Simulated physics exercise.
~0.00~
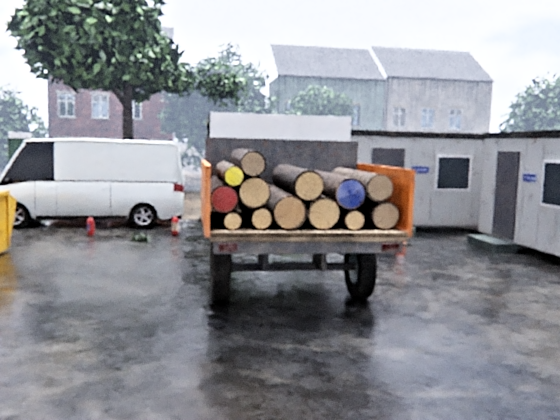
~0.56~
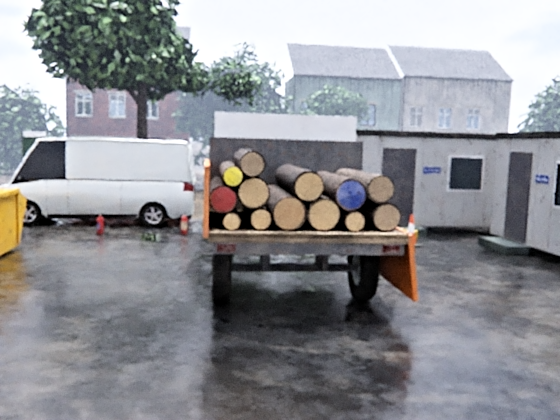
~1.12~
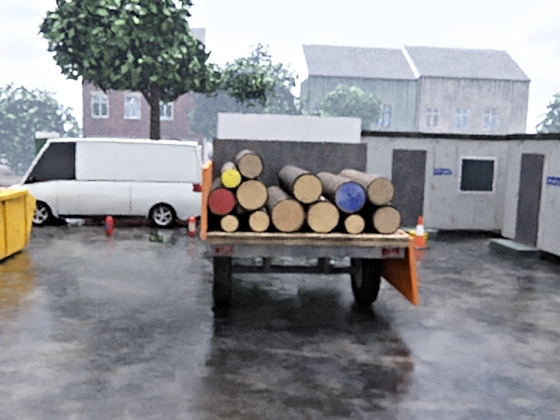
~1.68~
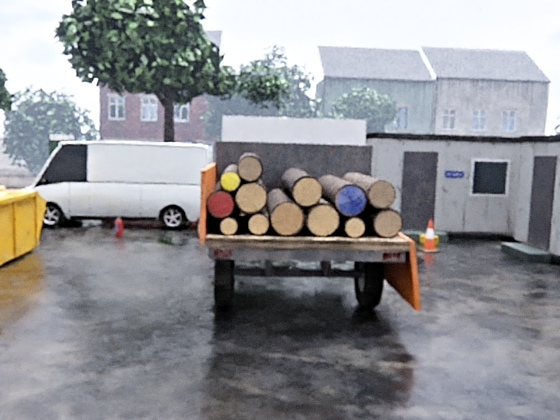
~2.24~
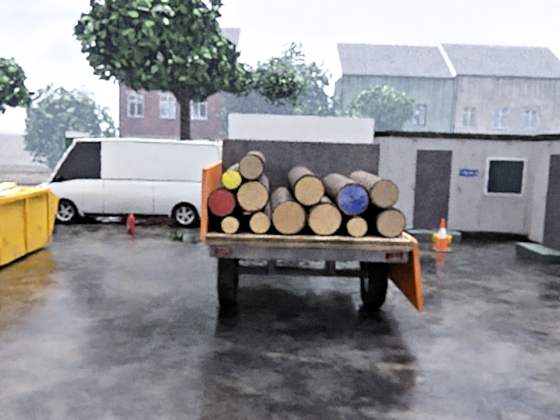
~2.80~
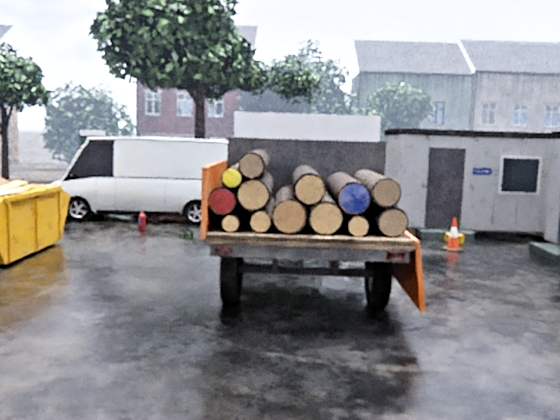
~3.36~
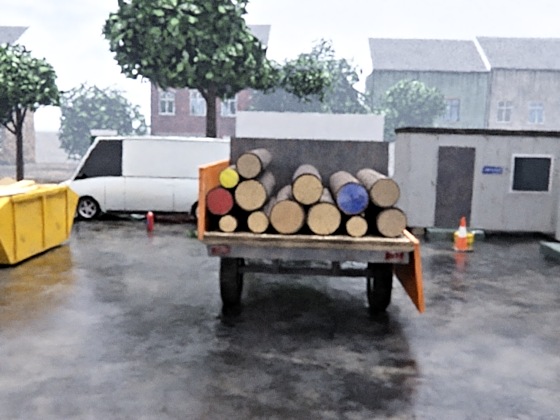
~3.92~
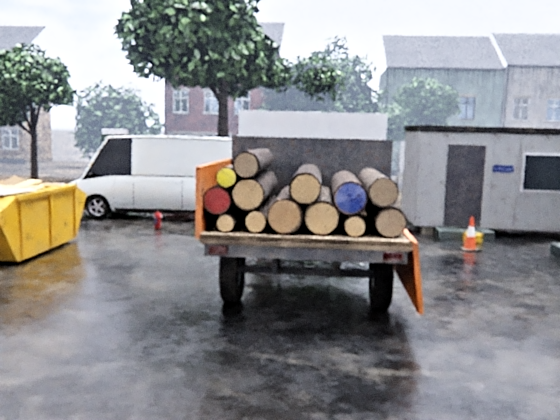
The orange side panel on the right of a parked flatbed lorry swung out and hung down, while the left one stayed up. The stacked logs, including the yellow, red and blue ones, stayed piled on the deck as the view drifted sideways.
